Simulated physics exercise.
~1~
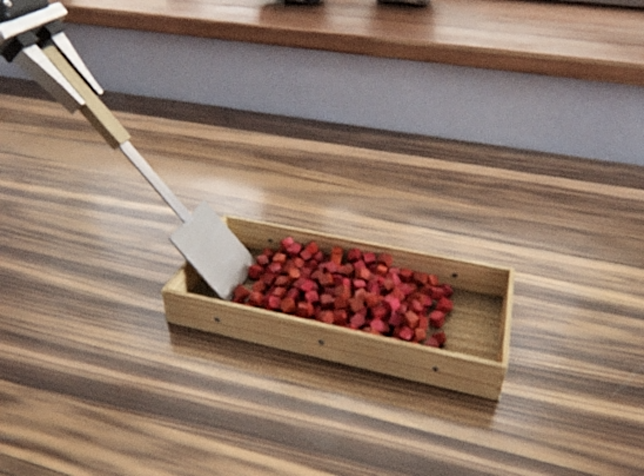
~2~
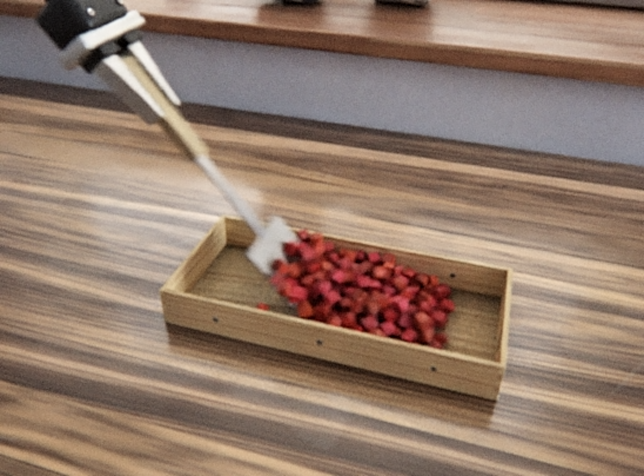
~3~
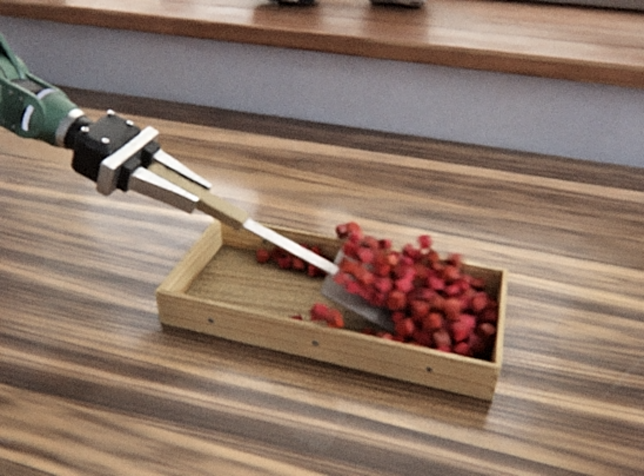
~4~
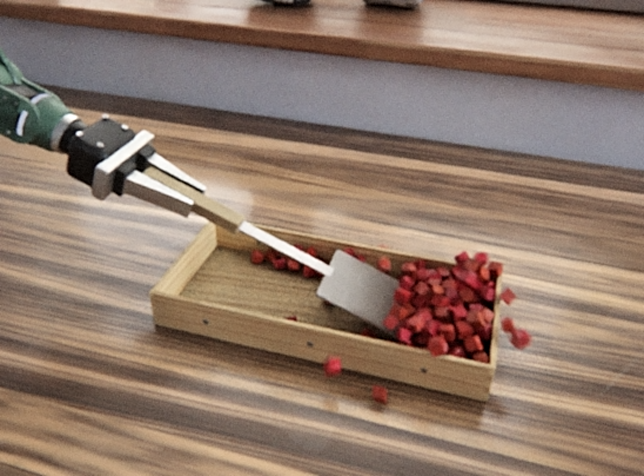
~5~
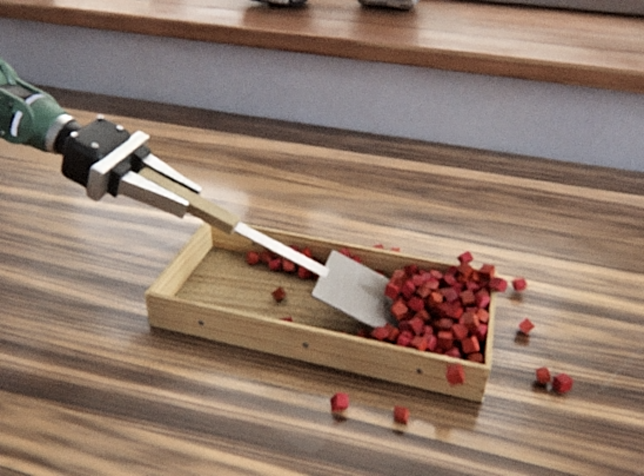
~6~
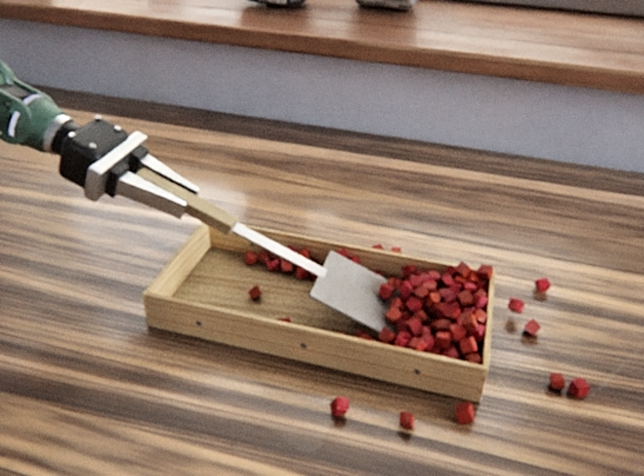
A robot arm gripping a spatula pushed a heap of small red cubes rightward along a shallow wooden tray, tilting the blade flatter as it went. Several cubes tumbled over the sides onto the table, while most ended piled at the tray's right end.
